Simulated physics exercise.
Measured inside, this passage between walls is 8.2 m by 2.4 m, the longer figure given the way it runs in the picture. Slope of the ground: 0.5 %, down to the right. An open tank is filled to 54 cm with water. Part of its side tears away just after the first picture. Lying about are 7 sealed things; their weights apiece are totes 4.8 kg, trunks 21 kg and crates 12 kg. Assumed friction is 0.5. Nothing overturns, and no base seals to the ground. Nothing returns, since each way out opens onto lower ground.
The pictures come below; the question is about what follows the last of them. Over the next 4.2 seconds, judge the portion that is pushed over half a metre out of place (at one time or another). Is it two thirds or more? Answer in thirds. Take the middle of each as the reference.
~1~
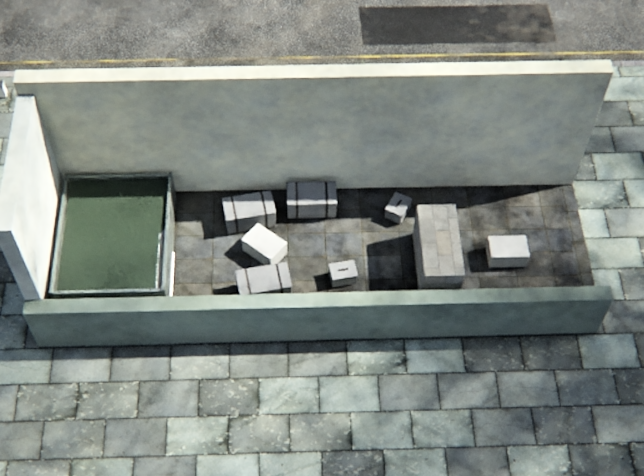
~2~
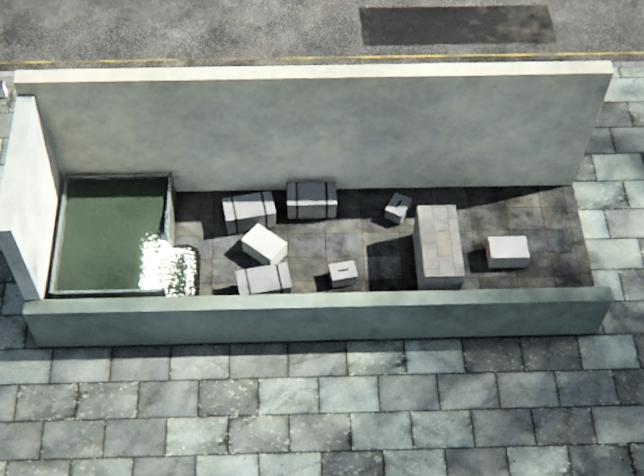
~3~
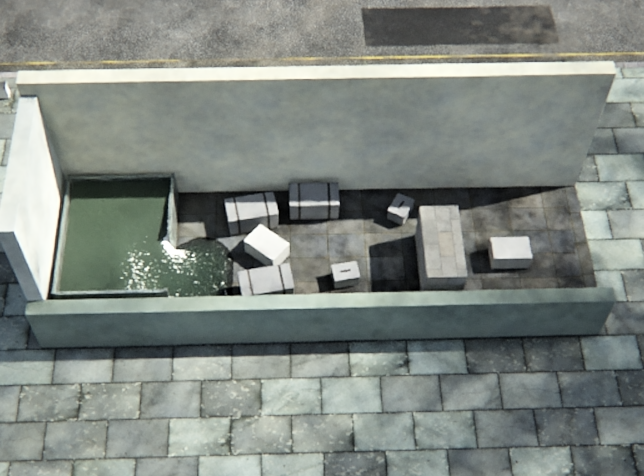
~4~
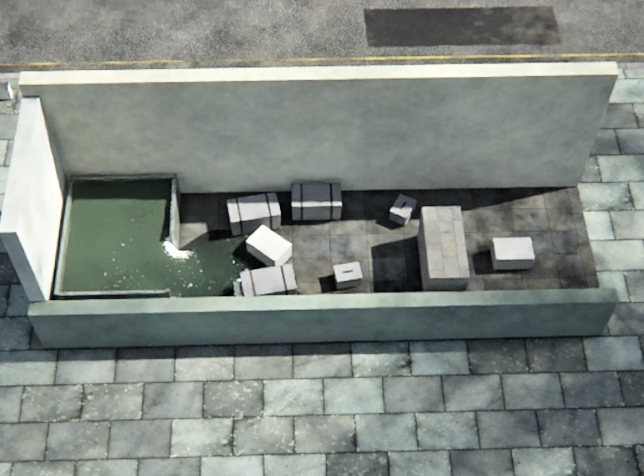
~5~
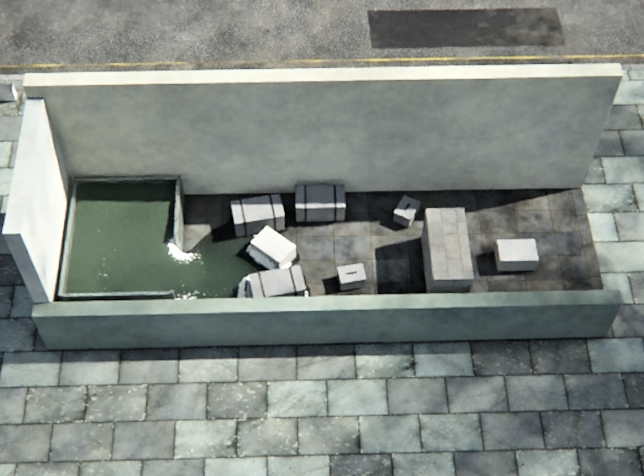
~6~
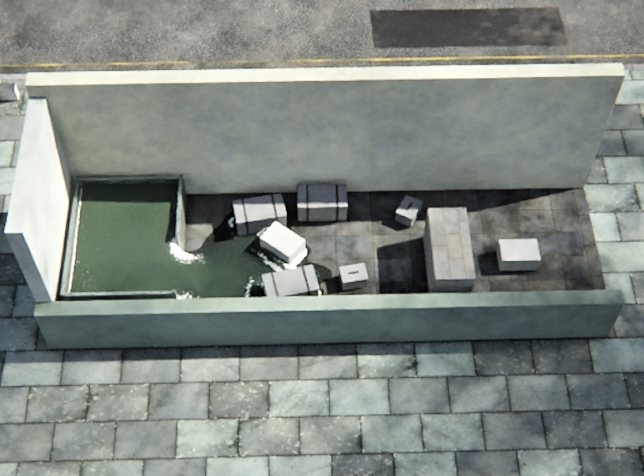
No, it is between one and two thirds.
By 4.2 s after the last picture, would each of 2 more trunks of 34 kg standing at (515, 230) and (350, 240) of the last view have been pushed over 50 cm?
Respectively inside that and beyond that.
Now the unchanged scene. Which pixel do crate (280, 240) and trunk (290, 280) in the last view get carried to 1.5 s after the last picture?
About (405, 200) for the first and (379, 282) for the second.
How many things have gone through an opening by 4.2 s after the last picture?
I get 2 in all.
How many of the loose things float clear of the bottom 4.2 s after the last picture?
Tally: 3 of them.
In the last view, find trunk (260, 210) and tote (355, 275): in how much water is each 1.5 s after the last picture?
Roughly 3 and 18 cm.
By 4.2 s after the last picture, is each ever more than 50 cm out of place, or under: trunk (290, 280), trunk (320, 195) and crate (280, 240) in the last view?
Result by item: Beyond it; within it; beyond it.
Then, 0.4 s after the last picture 2 of 7 are over 50 cm from their spots; 0 afloat.
Then, 1.5 s after the last picture 3 of 7 are over 50 cm from their spots; 2 afloat.
Then, 2.8 s after the last picture 4 of 7 are over 50 cm from their spots; 2 afloat.
Then, 4.2 s after the last picture 4 of 7 are over 50 cm from their spots, and 4 have been at some point; 3 afloat.
